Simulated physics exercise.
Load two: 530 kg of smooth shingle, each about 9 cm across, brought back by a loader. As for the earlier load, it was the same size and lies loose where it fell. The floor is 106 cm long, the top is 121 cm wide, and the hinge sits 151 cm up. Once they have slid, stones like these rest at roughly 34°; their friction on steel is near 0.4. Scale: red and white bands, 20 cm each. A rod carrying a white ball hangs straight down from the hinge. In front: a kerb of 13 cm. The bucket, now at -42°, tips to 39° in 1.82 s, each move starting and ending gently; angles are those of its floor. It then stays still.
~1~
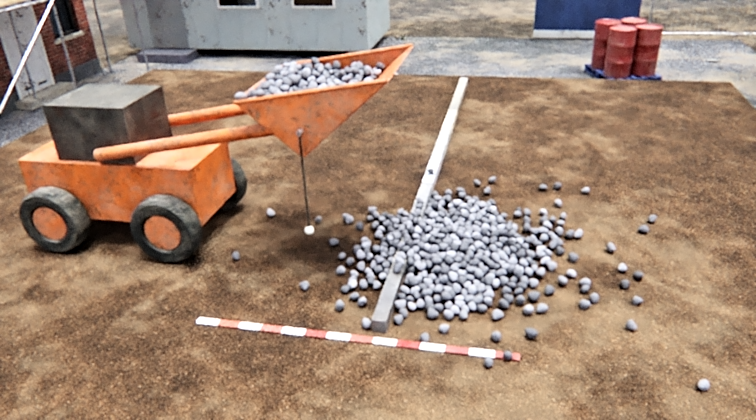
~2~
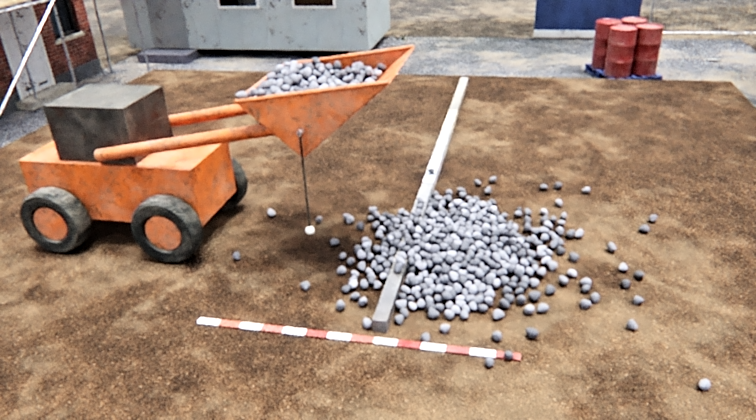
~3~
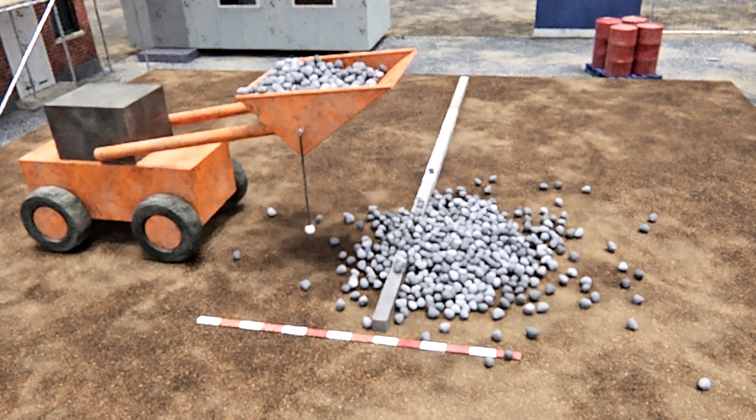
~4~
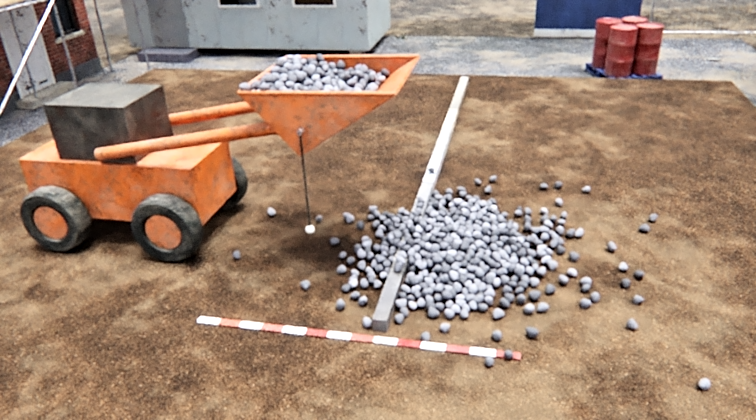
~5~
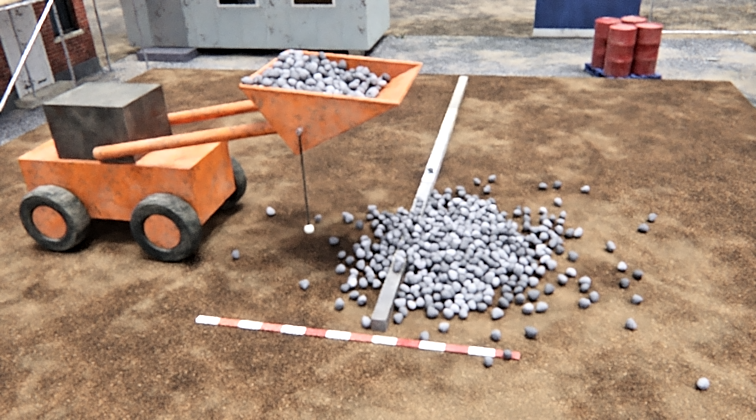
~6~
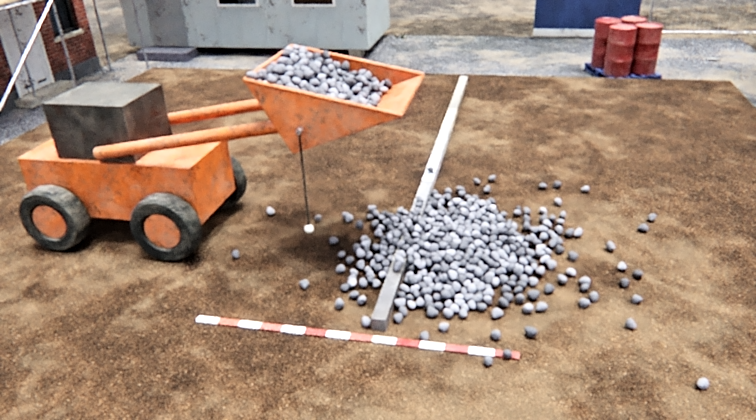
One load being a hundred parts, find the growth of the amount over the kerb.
A growth of about 88 parts in a hundred.
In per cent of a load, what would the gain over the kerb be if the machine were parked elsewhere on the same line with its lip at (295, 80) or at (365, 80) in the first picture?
Close to 5 per cent, followed by close to 65 per cent.
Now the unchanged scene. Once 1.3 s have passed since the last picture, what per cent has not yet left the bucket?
Roughly 30 per cent remains inside.
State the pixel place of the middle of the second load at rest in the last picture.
Middle: Approx. (450, 237) px.
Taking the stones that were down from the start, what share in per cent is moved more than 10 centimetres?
About 25 %.
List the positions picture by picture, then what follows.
In the first picture, the bucket is at -42°, its lip at (387, 81); the top of the load is at (319, 71). The earlier load is highest near (432, 233), 21 cm above ground level, 16 % on this side of the kerb, 84 % over the kerb.
In the second picture, the bucket is at -41°, its lip at (389, 82); the top of the load is at (314, 70).
In the third picture, the bucket is at -38°, its lip at (391, 87); the top of the load is at (297, 65).
The fourth picture shows lip at (395, 94), floor tilted -34°, highest stones at (294, 63).
The fifth picture shows lip at (398, 104), floor tilted -28°, highest stones at (294, 59).
The sixth picture shows lip at (401, 115), floor tilted -21°, highest stones at (295, 55).
Then, 0.8 s after the last picture the floor is at 26°; in per cent of one load, 99 in the bucket, 17 on this side of the kerb, 84 over the kerb; the foremost stones are at (663, 280).
Then, 1.3 s after the last picture the floor is at 39°; in per cent of one load, 32 in the bucket, 37 on this side of the kerb, 131 over the kerb; the foremost stones are at (663, 280).
Then, 1.7 s after the last picture the floor is at 39°; in per cent of one load, 3 in the bucket, 36 on this side of the kerb, 162 over the kerb; the foremost stones are at (663, 280).
Then, 4.4 s after the last picture the floor is at 39°; in per cent of one load, 0 in the bucket, 28 on this side of the kerb, 172 over the kerb; the foremost stones are at (665, 279). Net gain over the kerb, 88.
